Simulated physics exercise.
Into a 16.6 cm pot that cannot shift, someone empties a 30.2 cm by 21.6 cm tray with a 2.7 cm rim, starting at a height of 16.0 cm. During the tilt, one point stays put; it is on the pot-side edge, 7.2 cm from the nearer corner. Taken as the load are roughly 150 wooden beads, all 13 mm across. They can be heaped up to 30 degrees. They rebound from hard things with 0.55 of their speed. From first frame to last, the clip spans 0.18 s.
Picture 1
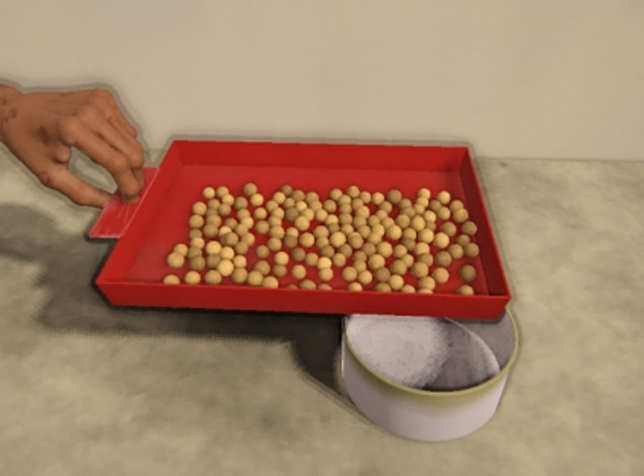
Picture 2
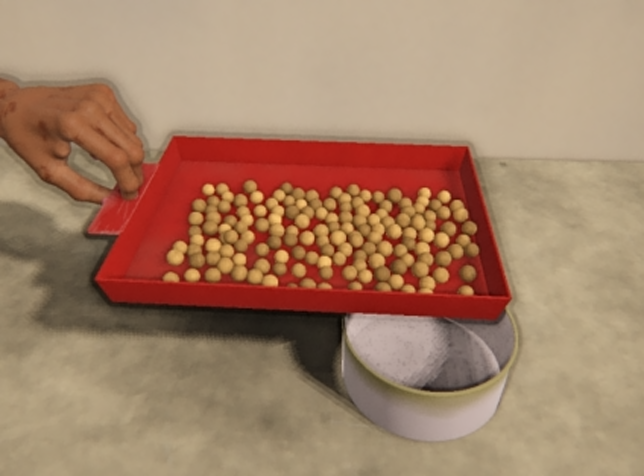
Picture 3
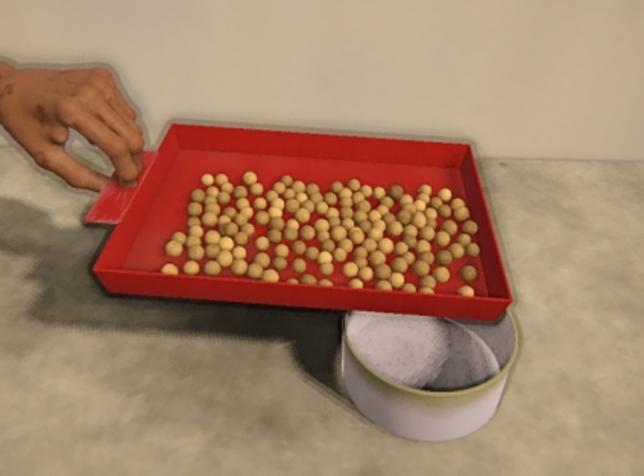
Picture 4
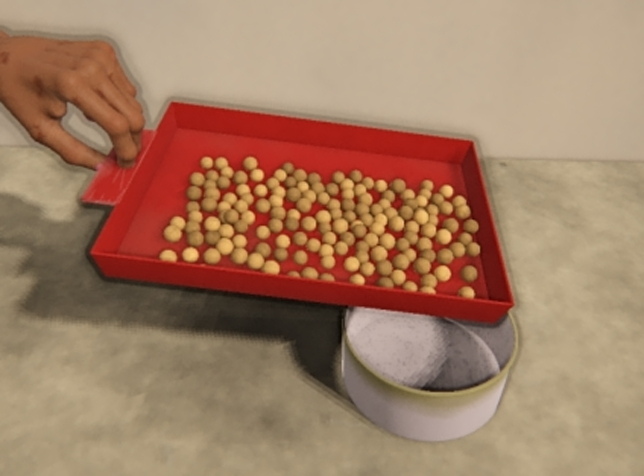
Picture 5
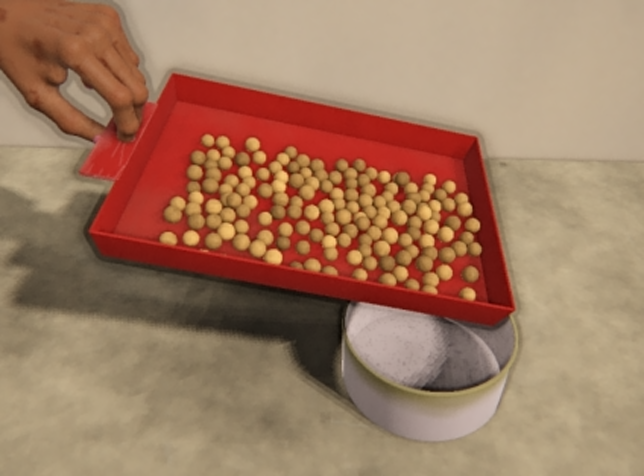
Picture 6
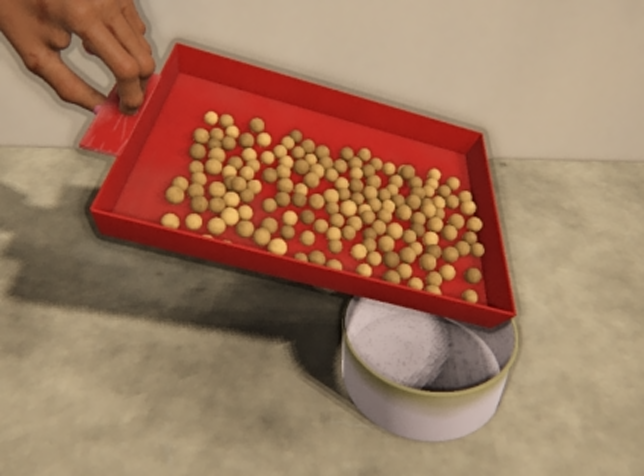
A shallow red tray scattered with small tan and brown balls sits at the centre, its right end over a pale round pot, on a mottled grey-beige surface against a plain cream wall, seen from slightly above. At the left, a hand grips the tray's red tab. The hand raises that end, slowly then more steeply, slanting the tray down rightward, while the balls barely shift and the camera stays still.
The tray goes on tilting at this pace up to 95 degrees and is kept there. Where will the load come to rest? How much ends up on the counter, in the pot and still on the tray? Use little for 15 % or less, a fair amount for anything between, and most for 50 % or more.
Tray - little; counter - most; pot - little.
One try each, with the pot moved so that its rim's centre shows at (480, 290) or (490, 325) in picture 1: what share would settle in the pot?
That gives roughly 5 per cent and then 50 per cent.
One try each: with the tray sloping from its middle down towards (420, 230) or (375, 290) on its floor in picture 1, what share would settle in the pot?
Roughly 0 per cent on the first try and 35 per cent on the second.
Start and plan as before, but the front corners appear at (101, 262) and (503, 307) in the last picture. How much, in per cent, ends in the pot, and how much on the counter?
The pot gets 30 and the counter 70.
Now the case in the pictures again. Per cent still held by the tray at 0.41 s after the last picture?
About 100 per cent.
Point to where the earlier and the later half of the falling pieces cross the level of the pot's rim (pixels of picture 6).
Around (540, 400), then (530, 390).
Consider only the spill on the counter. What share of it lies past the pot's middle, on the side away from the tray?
Share: Close to 90 %.
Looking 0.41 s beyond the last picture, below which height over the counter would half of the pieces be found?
I'd put it near 22 cm.
Then, 0.25 s after the last picture, tilt 58 degrees; the tray holds 100 %, the pot 0 %.
Then, 0.41 s after the last picture, tilt 83 degrees; the tray holds 100 %, the pot 0 %.
Then, 0.69 s after the last picture, tilt 95 degrees; the tray holds 10 %, the pot 0 %.
In the end, tray 0 %, counter 100 %, pot 0 %.
